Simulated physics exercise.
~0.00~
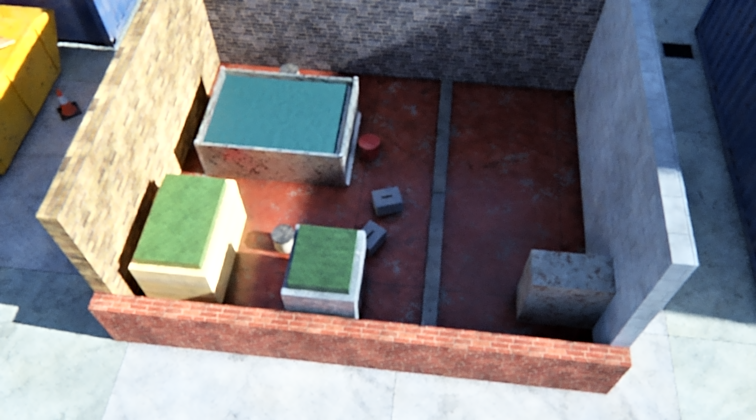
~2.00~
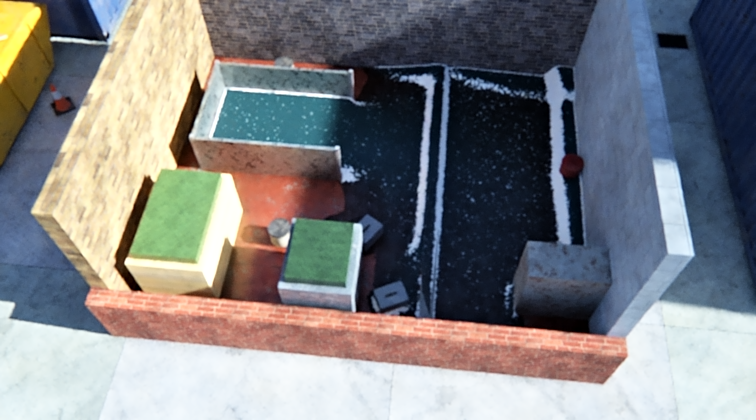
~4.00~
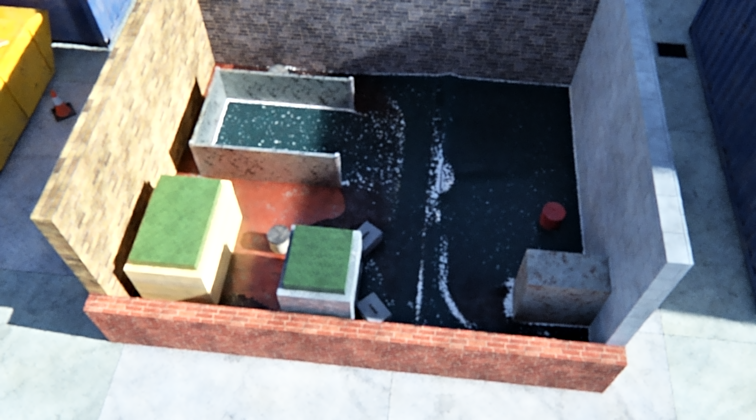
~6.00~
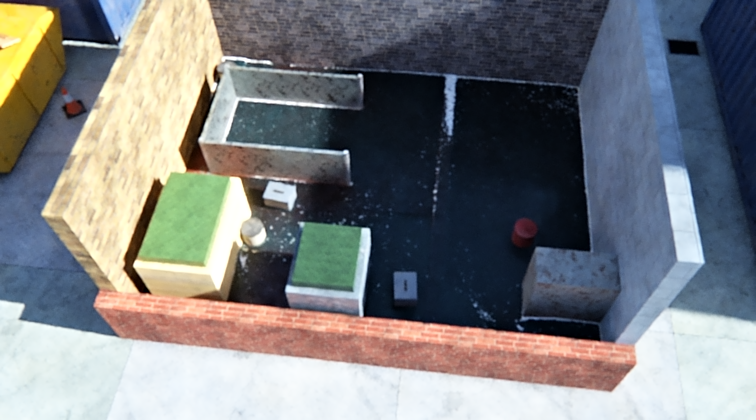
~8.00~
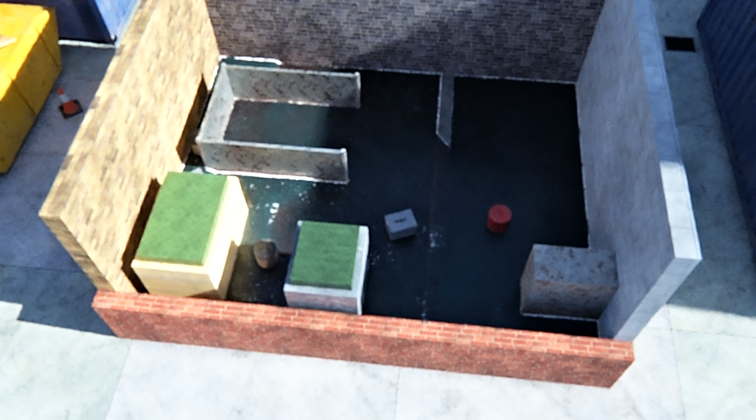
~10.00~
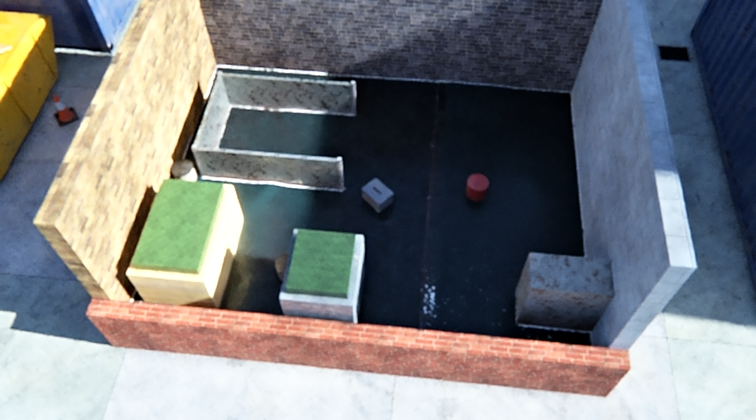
Water bursts from a tank, floods the walled yard, and leaves a red pail floating.
